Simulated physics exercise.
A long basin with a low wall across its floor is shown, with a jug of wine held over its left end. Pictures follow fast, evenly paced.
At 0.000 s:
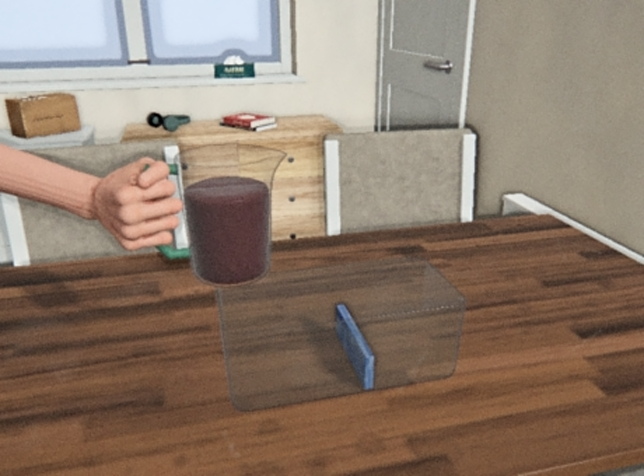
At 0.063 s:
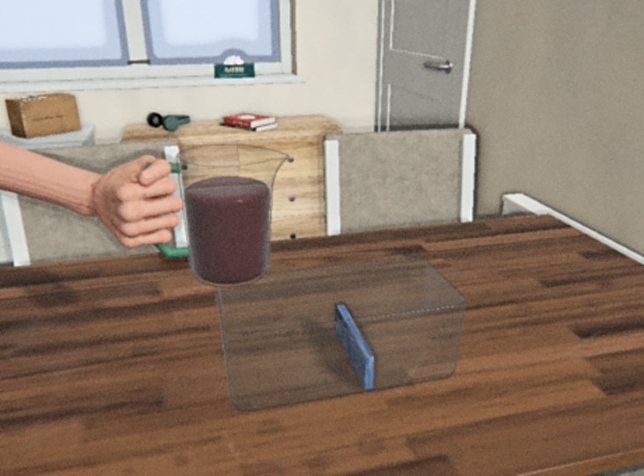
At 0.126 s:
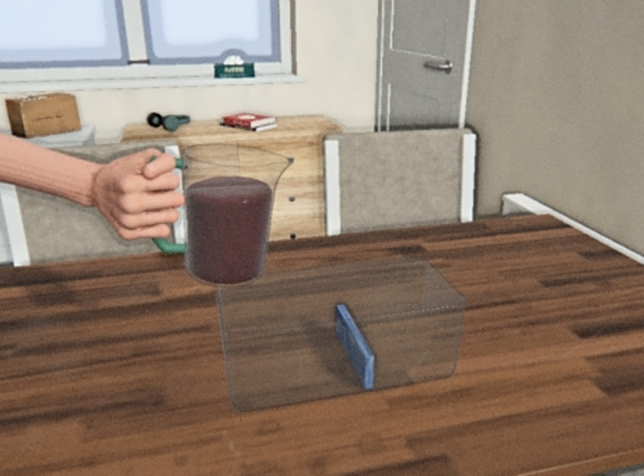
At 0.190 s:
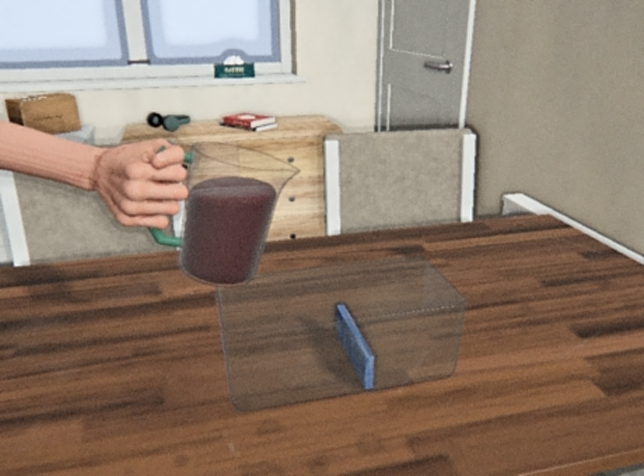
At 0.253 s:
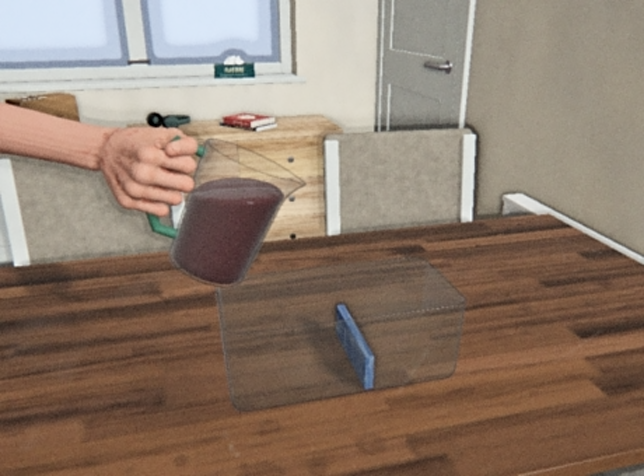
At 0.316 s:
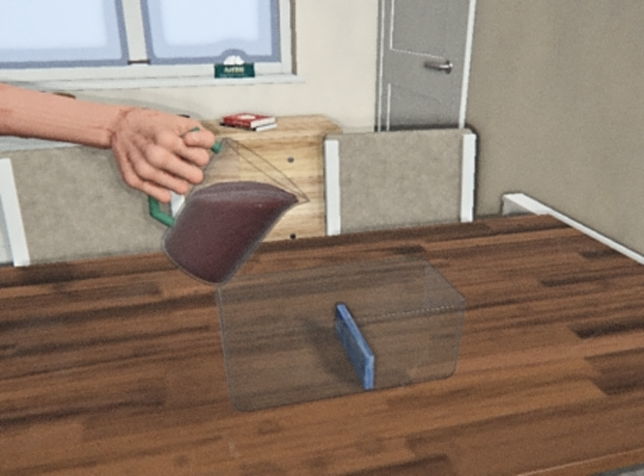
A hand reaching in from the left holds a clear jug of dark red wine by its green handle over a wooden table, seen from slightly above in a room with a window and grey door. Below sits a long transparent basin with a low blue wall across its floor. The jug tilts rightward, slowly then faster, while the camera stays still.
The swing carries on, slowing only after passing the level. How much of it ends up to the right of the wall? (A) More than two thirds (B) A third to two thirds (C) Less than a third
Less than a third.
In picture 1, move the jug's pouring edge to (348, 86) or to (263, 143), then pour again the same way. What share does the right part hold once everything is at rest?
First try: About 75 %; second try: About 5 %.
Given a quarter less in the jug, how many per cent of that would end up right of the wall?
Best guess: Around 5 %.
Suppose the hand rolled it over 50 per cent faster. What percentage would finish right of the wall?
Share on the right: Some 5 percent.
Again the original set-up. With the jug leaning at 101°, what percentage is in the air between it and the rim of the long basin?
It's about 20 per cent.
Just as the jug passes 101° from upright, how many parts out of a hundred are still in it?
Amount still in: Approx. 60 %.
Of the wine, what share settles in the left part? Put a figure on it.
I'd put it near 90 per cent.
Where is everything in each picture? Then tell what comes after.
The first picture shows tilt 0°; pouring edge (287, 153); surface from (182, 190) to (268, 184); the long basin's rim runs from (220, 306) to (444, 279); the wall's top is at (354, 330).
The second picture shows tilt 2°; pouring edge (289, 154); surface from (183, 190) to (269, 184).
The third picture shows tilt 7°; pouring edge (293, 160); surface from (185, 189) to (271, 185).
The fourth picture shows tilt 15°; pouring edge (300, 169); surface from (187, 193) to (276, 186).
The fifth picture shows tilt 26°; pouring edge (307, 183); surface from (186, 205) to (283, 188).
The sixth picture shows tilt 38°; pouring edge (311, 199); surface from (179, 212) to (296, 193).
A moment on, the jug is tipped right over and 62 per cent is still to pour, 17 is left of the wall and 3 right of it.
Next, the jug is tipped right over and 10 per cent is still to pour, 77 is left of the wall and 3 right of it.
Then the jug is tipped right over and 0 per cent is still to pour, 88 is left of the wall and 6 right of it.
Later the jug is tipped right over and 0 per cent is still to pour, 89 is left of the wall and 6 right of it.
Finally, 89 per cent lies left of the wall, 6 right of it and 5 outside.
